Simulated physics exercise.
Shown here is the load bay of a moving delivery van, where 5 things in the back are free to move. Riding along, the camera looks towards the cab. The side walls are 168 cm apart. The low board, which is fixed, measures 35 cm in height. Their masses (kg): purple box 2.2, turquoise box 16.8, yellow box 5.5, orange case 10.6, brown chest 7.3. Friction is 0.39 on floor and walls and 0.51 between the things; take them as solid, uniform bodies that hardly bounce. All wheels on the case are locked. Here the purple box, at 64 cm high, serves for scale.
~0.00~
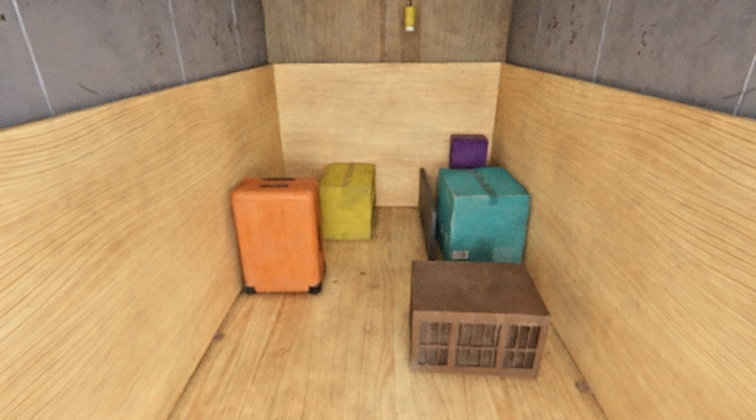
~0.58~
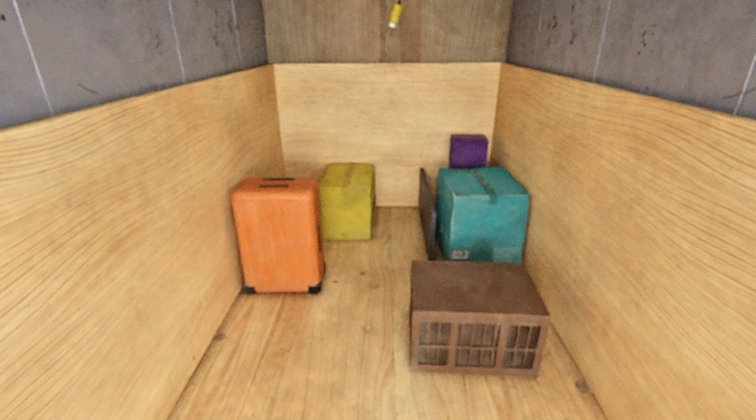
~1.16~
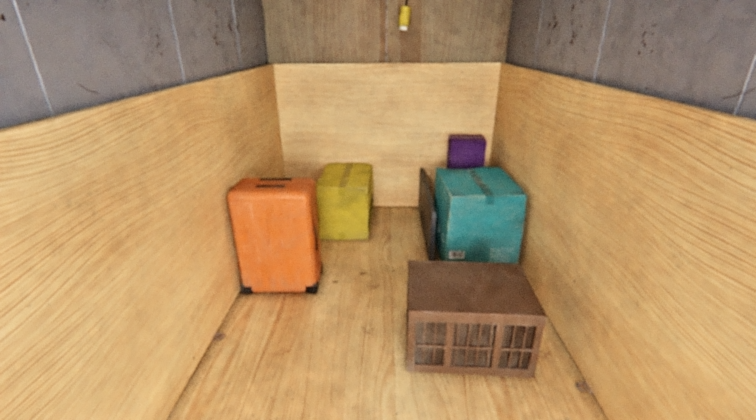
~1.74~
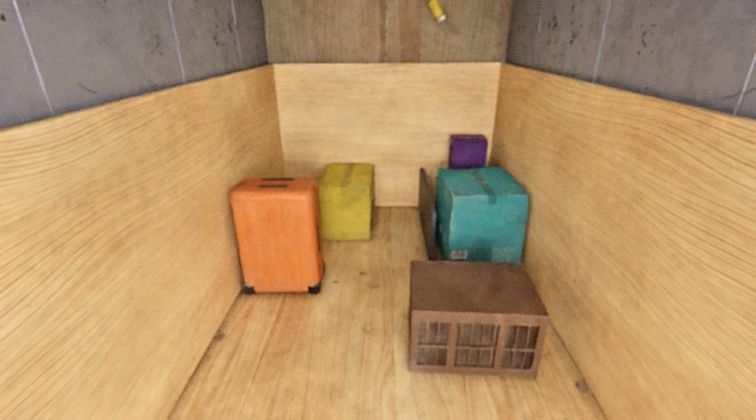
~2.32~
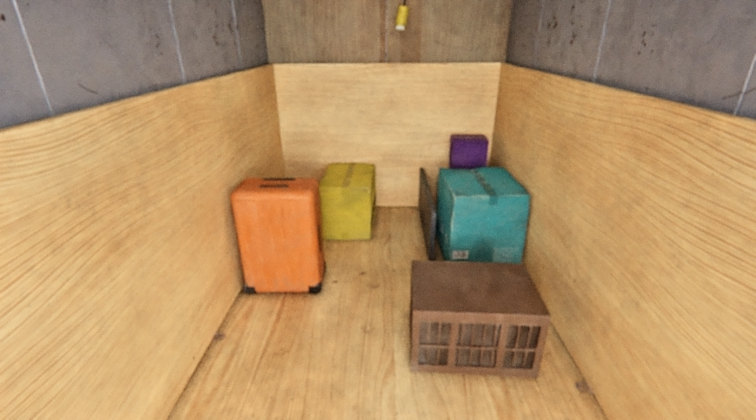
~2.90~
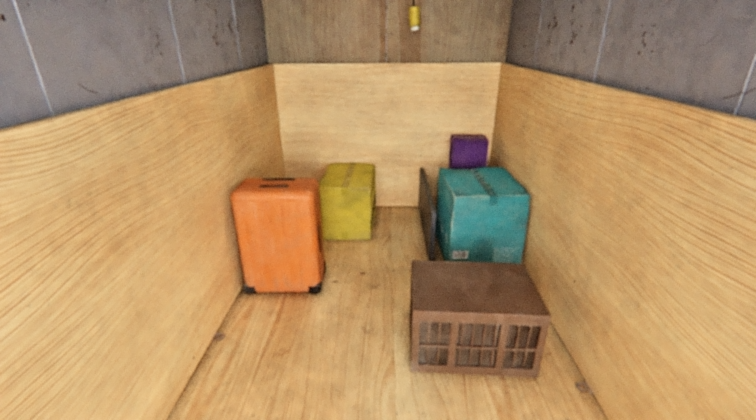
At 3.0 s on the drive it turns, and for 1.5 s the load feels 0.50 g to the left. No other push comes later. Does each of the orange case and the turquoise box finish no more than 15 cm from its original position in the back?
Orange case: Yes, close; turquoise box: Yes, close.
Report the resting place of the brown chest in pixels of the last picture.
You'll see it about at (266, 314) in the last picture.
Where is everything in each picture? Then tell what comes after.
In the first frame, smooth; orange case (282, 236); turquoise box (477, 217).
In the second frame, load feels 0.46 g left; brown chest (470, 315).
In the third frame, load feels 0.06 g right; yellow box (347, 199) 2 cm from its spot; brown chest (467, 315).
In the fourth frame, load feels 0.35 g right; yellow box (349, 199).
In the fifth frame, smooth; brown chest (470, 315).
In the sixth frame, smooth; orange case (282, 236); turquoise box (477, 217).
By 3.60 s, load feels 0.50 g left; turquoise box 6 cm from its spot near (468, 217); orange case 4 cm from its spot near (275, 236); purple box 8 cm from its spot.
By 3.80 s, load feels 0.50 g left; turquoise box 6 cm from its spot near (468, 217); orange case 4 cm from its spot near (275, 236); purple box 18 cm from its spot.
By 4.00 s, load feels 0.50 g left; turquoise box 6 cm from its spot near (468, 217); orange case 4 cm from its spot near (275, 236); yellow box 35 cm from its spot.
By 4.40 s, load feels 0.20 g left; turquoise box 6 cm from its spot near (468, 217); orange case 4 cm from its spot near (275, 236); brown chest 76 cm from its spot.
When it is over (5.1 s), not toppled but over 15 cm from the start, purple box, yellow box and brown chest; the other 2 within 15 cm of the start. In the last view, orange case near (275, 236), turquoise box near (468, 217).
